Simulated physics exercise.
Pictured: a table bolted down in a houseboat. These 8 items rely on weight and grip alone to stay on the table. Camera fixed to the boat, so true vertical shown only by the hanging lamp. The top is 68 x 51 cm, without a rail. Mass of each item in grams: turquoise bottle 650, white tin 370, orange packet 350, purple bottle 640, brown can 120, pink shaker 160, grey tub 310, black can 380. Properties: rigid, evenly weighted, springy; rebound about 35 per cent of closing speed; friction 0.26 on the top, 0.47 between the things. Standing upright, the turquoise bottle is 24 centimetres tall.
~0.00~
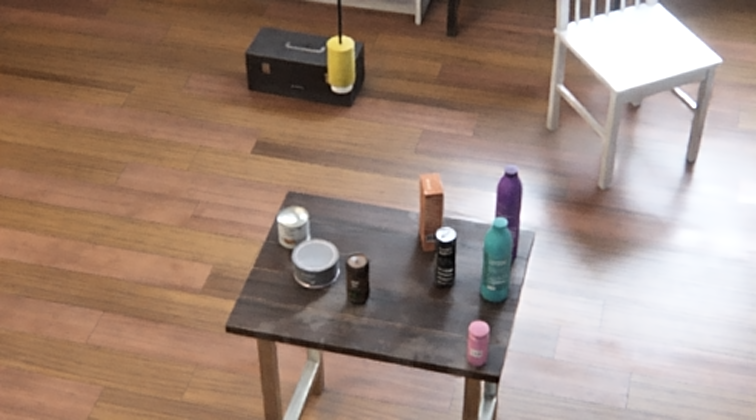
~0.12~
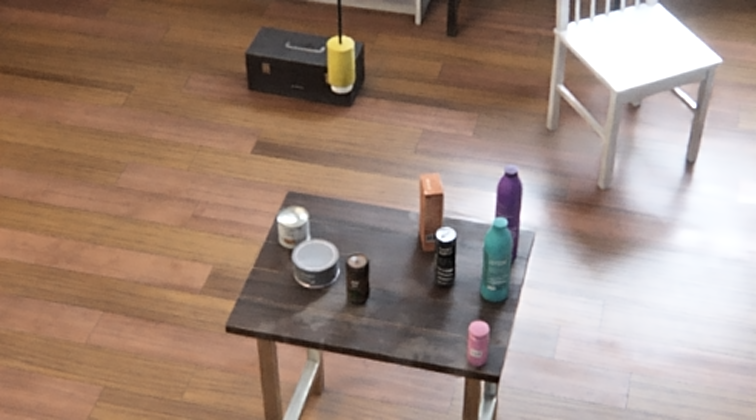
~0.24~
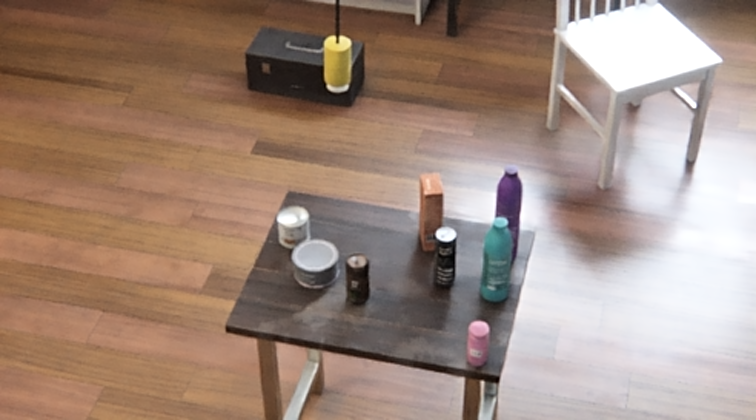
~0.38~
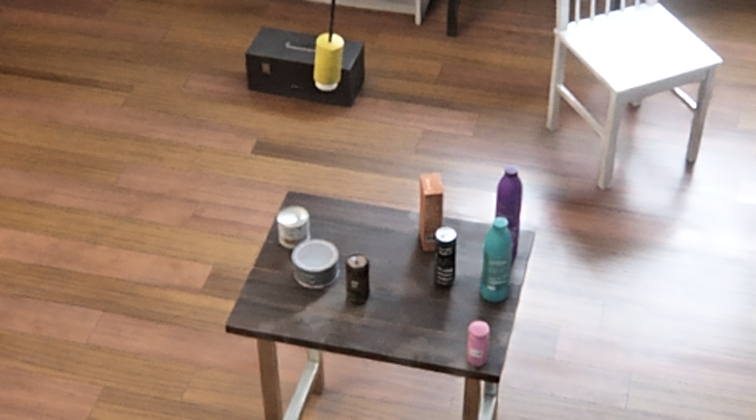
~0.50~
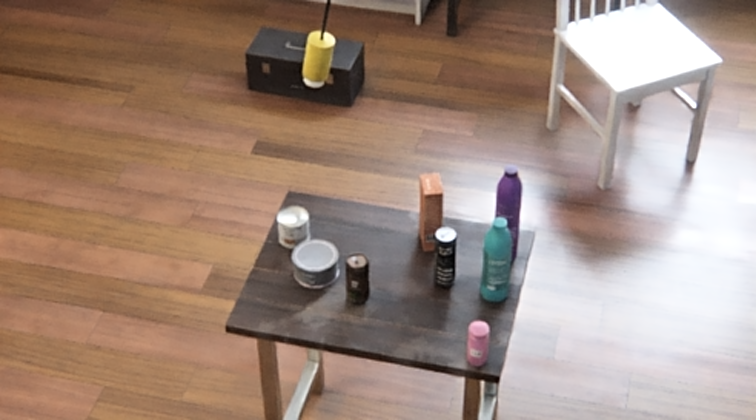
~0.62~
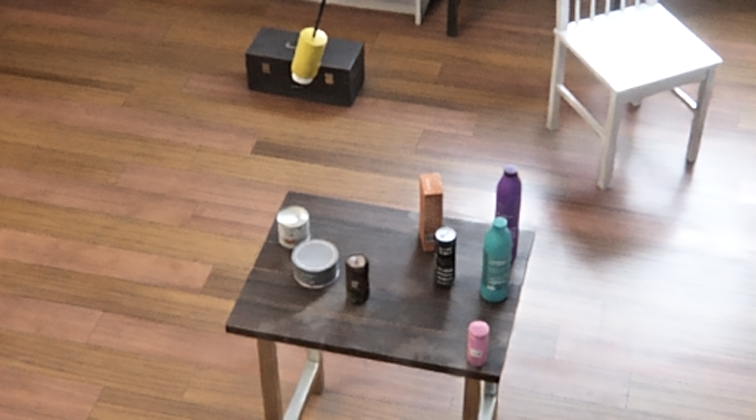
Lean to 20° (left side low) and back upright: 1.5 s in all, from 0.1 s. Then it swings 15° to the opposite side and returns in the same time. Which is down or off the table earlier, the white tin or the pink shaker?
Former.
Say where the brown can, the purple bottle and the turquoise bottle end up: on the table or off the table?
When everything stops, the brown can is still in bounds, the purple bottle is out of bounds, and the turquoise bottle is still in bounds.
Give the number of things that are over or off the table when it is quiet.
That gives 4.
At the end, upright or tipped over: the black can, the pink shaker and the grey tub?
Outcome noted - the black can survives without falling, the pink shaker survives without falling, the grey tub ends up fallen.
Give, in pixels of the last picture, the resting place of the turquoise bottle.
Look near (438, 248) and you'll find it.
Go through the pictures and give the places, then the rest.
Boat level; white tin (294, 227); pink shaker (478, 344), in the first picture.
Boat level; purple bottle (508, 213); brown can (358, 279), in the second picture.
Boat heeled 2°, left side down; grey tub (316, 264); black can (445, 258), in the third picture.
Boat heeled 6°, left side down; turquoise bottle (497, 258); orange packet (431, 213), in the fourth picture.
Boat heeled 11°, left side down; purple bottle (508, 213); brown can (358, 279), in the fifth picture.
Boat heeled 16°, left side down; white tin (294, 227); pink shaker (478, 344), in the sixth picture.
After 1.22 s, boat heeled 10°, left side down; white tin now off the table; pink shaker moved 12 cm near (429, 335); purple bottle 65° off its base.
After 1.82 s, boat heeled 3°, right side down; grey tub now off the table; pink shaker moved 15 cm near (415, 332); orange packet on its side.
In the end (3.6 s), off the table, white tin, purple bottle and grey tub; toppled on the table, orange packet; not toppled but over 5 cm from the start, turquoise bottle, brown can, pink shaker and black can. At the end, from the last picture's camera, white tin near (294, 405), pink shaker near (417, 332). White tin went at 1.08 s; pink shaker was never lost.
